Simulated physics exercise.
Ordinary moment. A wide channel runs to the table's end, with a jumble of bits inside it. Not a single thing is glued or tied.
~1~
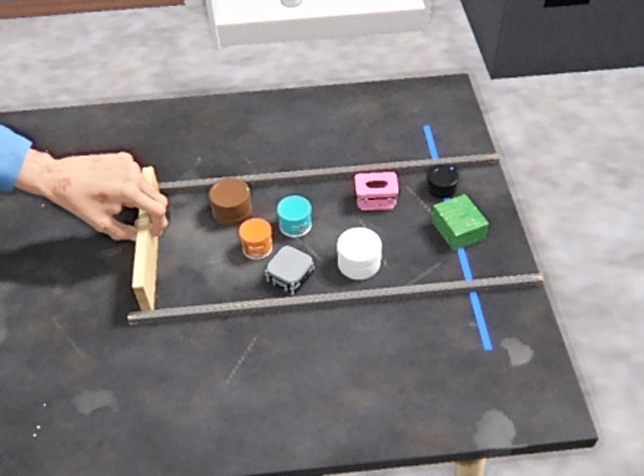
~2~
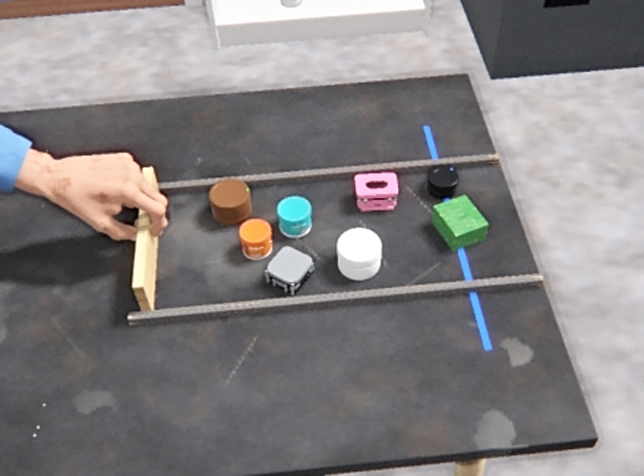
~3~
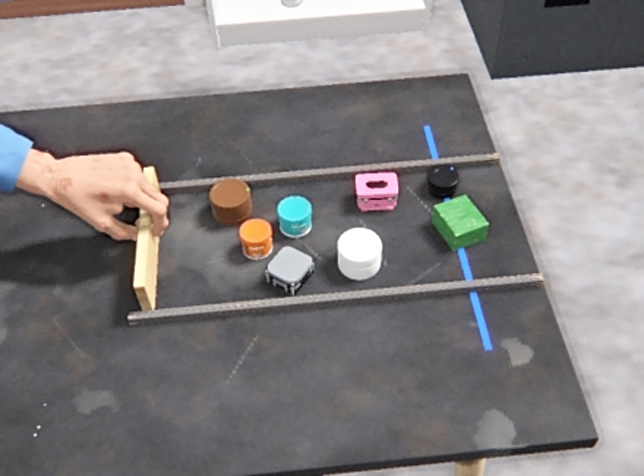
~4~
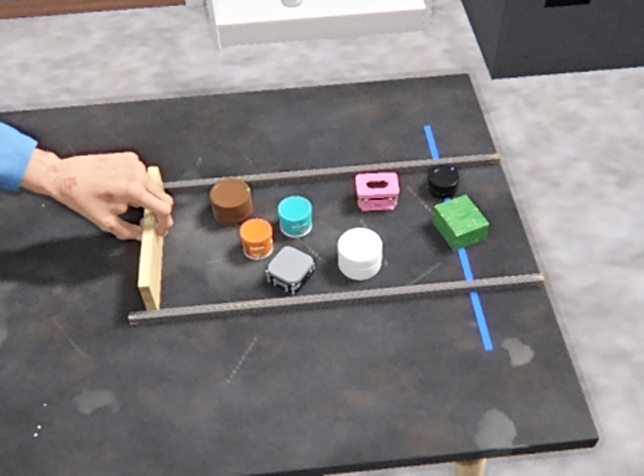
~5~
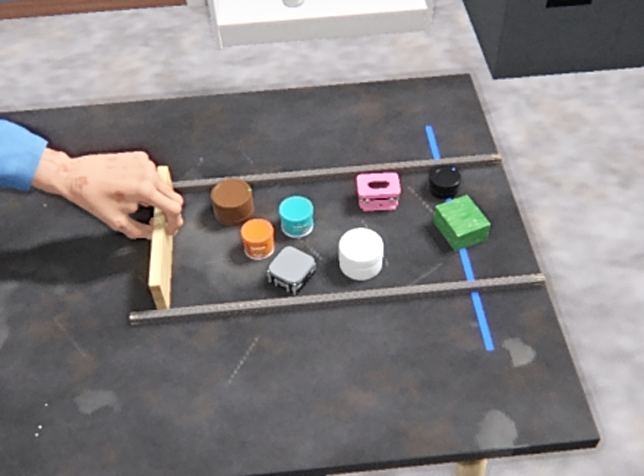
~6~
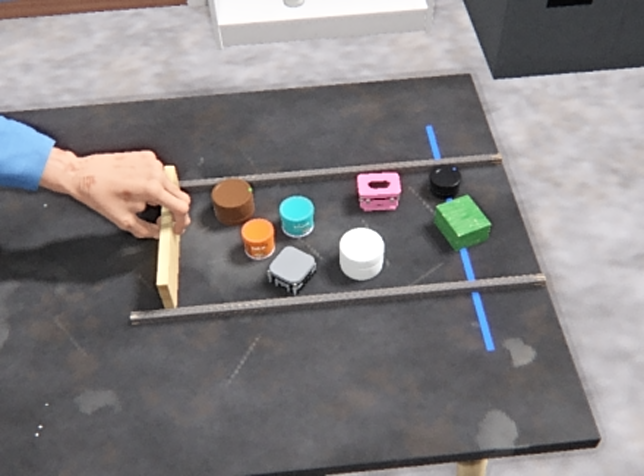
A hand in a blue sleeve holds a wooden board upright across the left end of a channel on a dark table, then slides it a short way right. The brown, orange, turquoise, grey, white, pink, black and green pieces stay in place, with a gap still separating them from the board.
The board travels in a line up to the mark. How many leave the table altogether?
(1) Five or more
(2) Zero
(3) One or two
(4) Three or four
One or two.
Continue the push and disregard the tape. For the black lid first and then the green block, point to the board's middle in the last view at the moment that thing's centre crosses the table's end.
When the black lid crosses, the middle is near (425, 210); when the green block crosses, near (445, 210).
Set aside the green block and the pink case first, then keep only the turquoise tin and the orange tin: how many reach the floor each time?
First 0, then 1.
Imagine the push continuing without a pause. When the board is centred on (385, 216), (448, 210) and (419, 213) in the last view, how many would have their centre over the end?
0, 2 and 0.
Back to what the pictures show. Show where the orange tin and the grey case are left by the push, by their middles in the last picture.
They come to rest around (474, 222) and (492, 259).
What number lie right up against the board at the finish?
Result: 3 in all.
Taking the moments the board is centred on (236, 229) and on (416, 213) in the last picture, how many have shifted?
First 1, after that 8.
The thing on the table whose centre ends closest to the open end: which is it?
Foremost is the pink case.
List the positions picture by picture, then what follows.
In the first picture, green block (459, 222); black lid (442, 182); pink case (376, 192); board (148, 237); tape (453, 224).
In the second picture, black lid (442, 182); turquoise tin (295, 217).
In the third picture, pink case (377, 192); white lid (359, 254).
In the fourth picture, green block (460, 223); grey case (291, 270).
In the fifth picture, black lid (444, 182); brown lid (233, 202).
In the sixth picture, green block (462, 223); black lid (445, 182); pink case (379, 192); board (170, 235); tape (456, 224).
Soon after, none off yet; green block at rest near (462, 223); black lid at rest near (445, 182); pink case at rest near (379, 192).
After that, none off yet; green block at rest near (462, 223); black lid displaced a little near (456, 179); pink case displaced about its own width near (423, 188).
In the end, the number that fall off is one or two; gone, black lid and green block.
